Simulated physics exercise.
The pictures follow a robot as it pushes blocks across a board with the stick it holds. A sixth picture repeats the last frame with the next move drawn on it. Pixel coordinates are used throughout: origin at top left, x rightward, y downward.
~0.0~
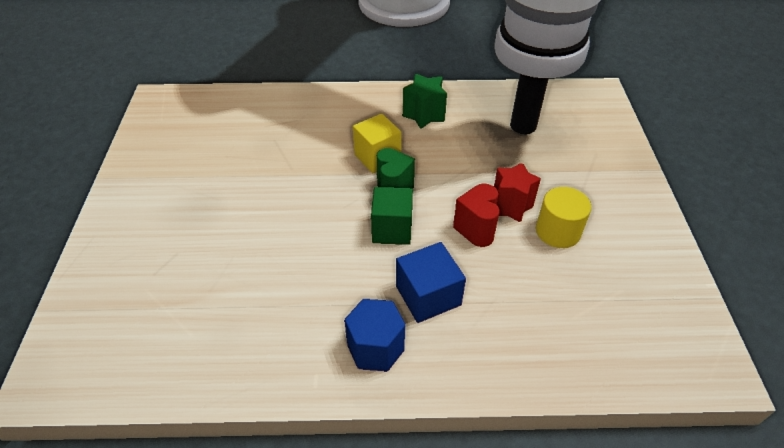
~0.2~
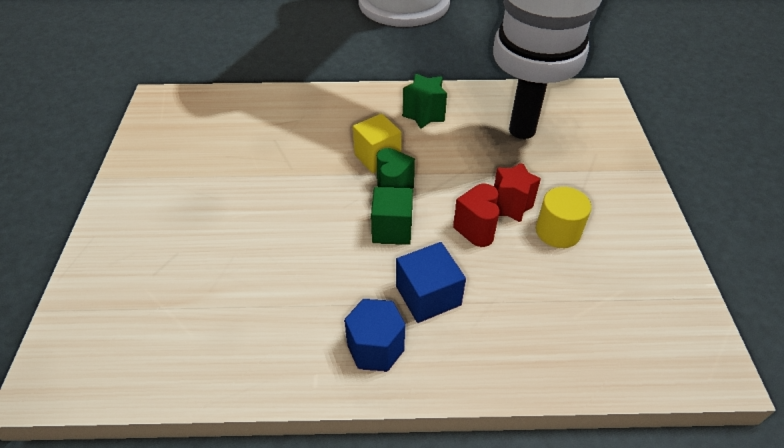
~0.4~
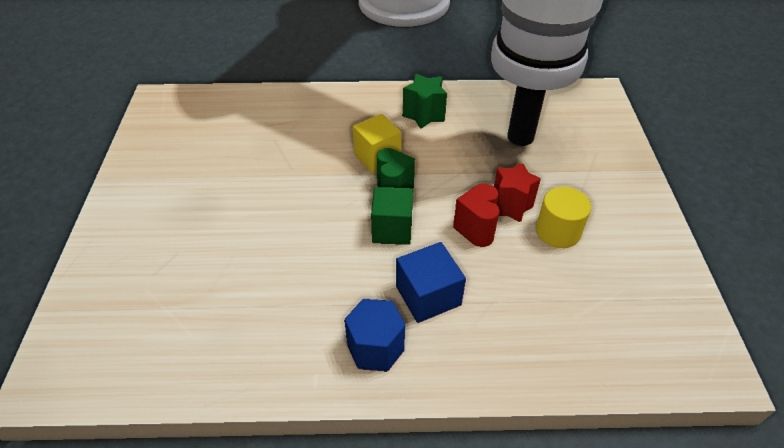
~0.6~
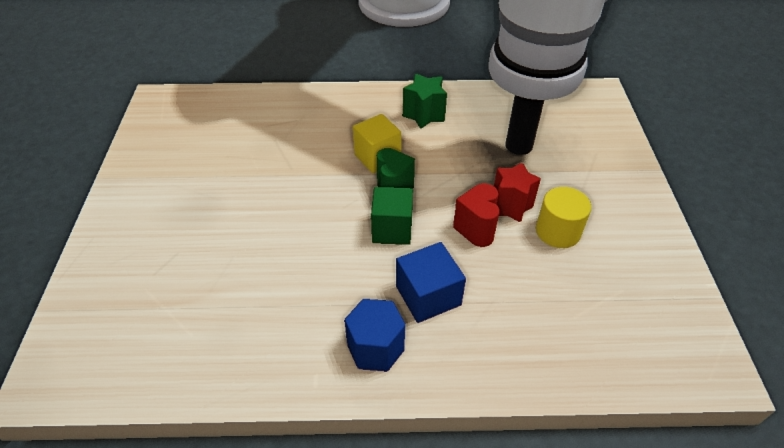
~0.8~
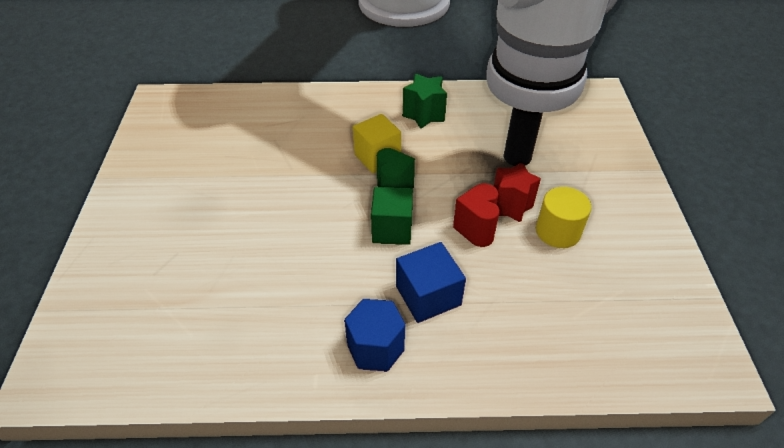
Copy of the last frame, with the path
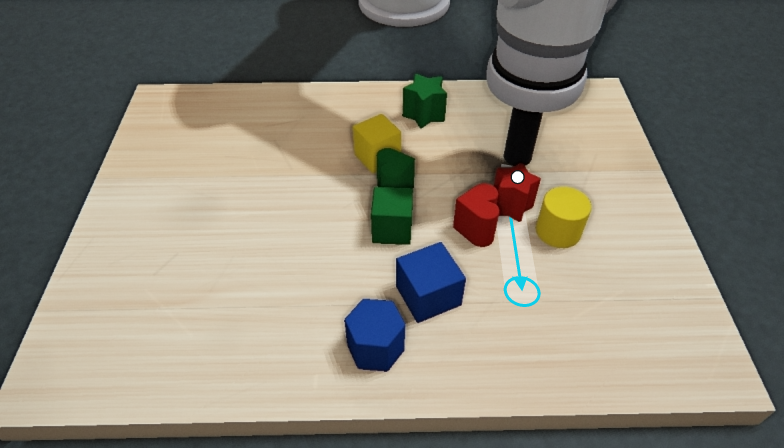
A robot arm's black stick moves slowly down toward the red star among still blocks.
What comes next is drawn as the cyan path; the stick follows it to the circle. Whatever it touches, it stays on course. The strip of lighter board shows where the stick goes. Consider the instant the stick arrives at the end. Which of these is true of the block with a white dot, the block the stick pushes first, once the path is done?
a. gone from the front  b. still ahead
I choose b.
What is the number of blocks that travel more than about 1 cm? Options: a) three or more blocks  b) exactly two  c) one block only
Letter c.
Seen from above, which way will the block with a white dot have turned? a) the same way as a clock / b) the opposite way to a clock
Choice a: The same way as a clock.
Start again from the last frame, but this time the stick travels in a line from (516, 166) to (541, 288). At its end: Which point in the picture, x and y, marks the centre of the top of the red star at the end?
Its top centre lands on (507, 227).
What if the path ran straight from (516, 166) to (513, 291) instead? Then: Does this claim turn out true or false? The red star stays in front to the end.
True - the claim holds.
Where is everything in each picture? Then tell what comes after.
Stick tip at (523, 126); block tops, red heart block at (481, 200); red star at (518, 177); yellow cylinder at (568, 202), in the first picture.
Stick at (522, 131); blocks unchanged, in the second picture.
Stick at (521, 137); blocks unchanged, in the third picture.
Stick at (519, 146); blocks unchanged, in the fourth picture.
Stick at (517, 158); red heart block at (481, 200); red star at (518, 177); yellow cylinder at (568, 202), in the fifth picture.
Path on the board, from (516, 166) via (511, 222), ending at (522, 291); the dot is on the red star.
On the path given first. One third of the way, stick at (512, 194); red star at (519, 197), turned 20° clockwise.
Two thirds of the way, stick at (517, 236); red heart block at (479, 202), turned 10° clockwise; red star at (525, 242), turned 20° clockwise.
At the end, stick at (525, 283); red heart block at (479, 202), turned 10° clockwise; red star at (533, 294), turned 20° clockwise; yellow cylinder in place.
